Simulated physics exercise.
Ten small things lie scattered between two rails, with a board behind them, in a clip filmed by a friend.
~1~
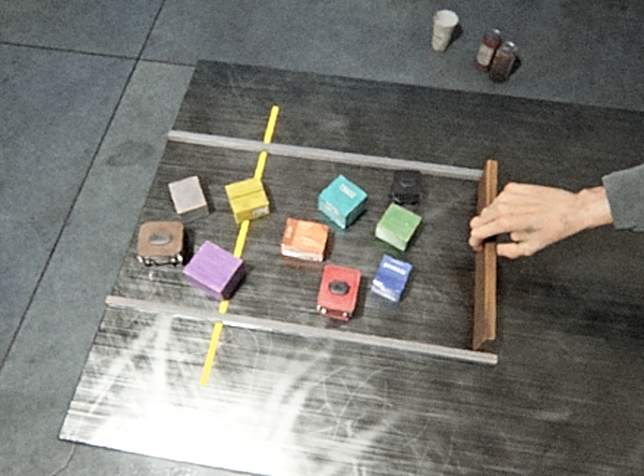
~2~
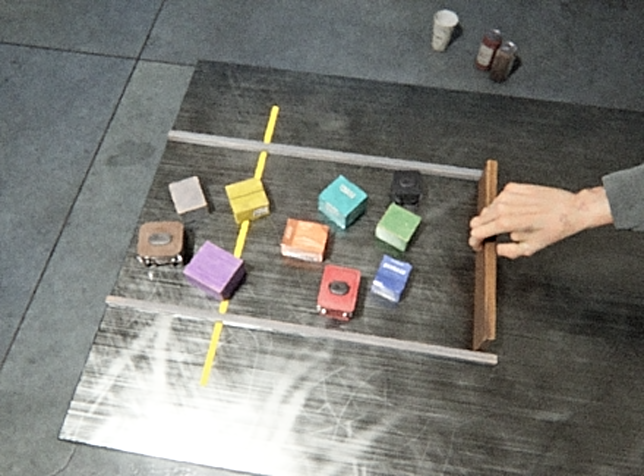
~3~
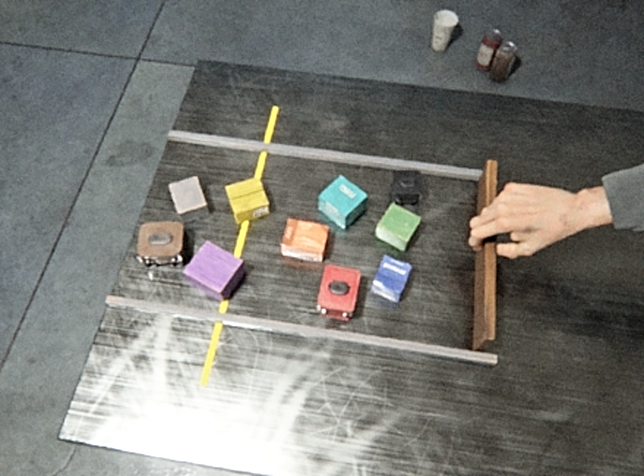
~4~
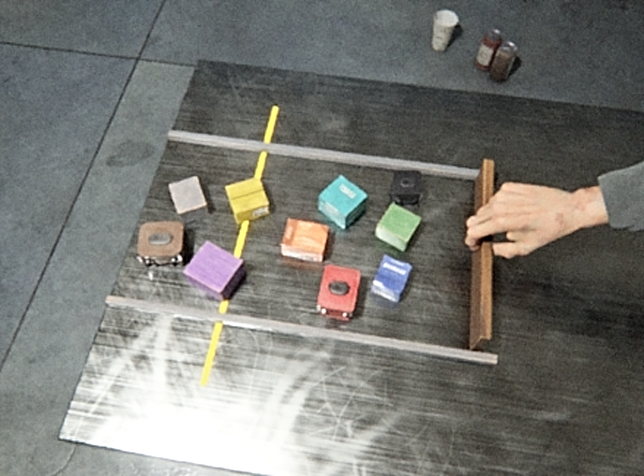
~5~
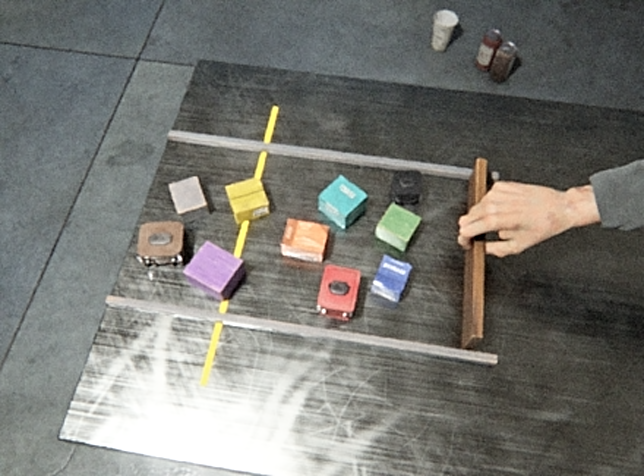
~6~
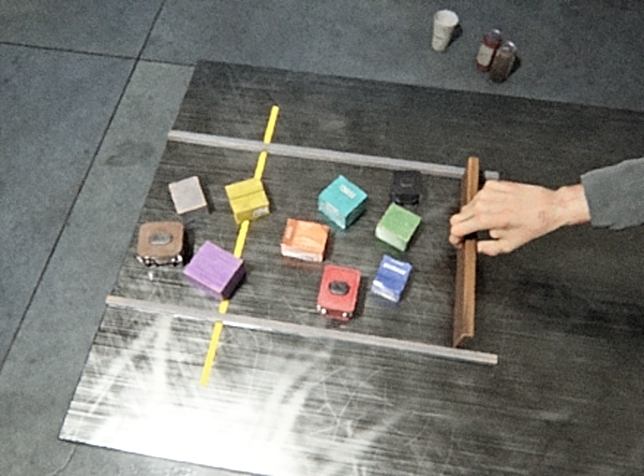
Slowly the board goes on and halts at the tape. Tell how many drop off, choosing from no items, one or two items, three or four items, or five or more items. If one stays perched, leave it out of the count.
Looks like the tally of pieces that topple off is zero there.
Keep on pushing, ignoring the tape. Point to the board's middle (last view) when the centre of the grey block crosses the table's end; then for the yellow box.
Near (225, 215), then near (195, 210).
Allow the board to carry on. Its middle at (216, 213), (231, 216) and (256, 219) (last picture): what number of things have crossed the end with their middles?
Result per place: 2; 1; 0.
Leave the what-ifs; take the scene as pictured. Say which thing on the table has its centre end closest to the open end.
Result: The brown case.
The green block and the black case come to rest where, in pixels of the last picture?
Green block at (231, 209), black case at (247, 160).
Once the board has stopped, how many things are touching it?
4.
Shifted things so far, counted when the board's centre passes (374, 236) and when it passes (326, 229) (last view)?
At the one place 5, at the other 6.
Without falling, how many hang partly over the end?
The answer comes to 2.
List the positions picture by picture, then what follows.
The first frame shows brown case (163, 244); grey block (189, 200); purple block (215, 271); board (486, 251); tape (244, 227).
The second frame shows grey block (190, 200); board (486, 251).
The third frame shows purple block (215, 272); red case (339, 293).
The fourth frame shows brown case (163, 244); yellow box (248, 201).
The fifth frame shows grey block (190, 200); orange box (306, 240).
The sixth frame shows brown case (163, 244); grey block (190, 200); purple block (215, 272); board (466, 248); tape (244, 227).
A little later, none off yet; brown case at rest near (163, 244); grey block at rest near (190, 200); purple block at rest near (215, 272).
When it is over, the number that fall off is zero.
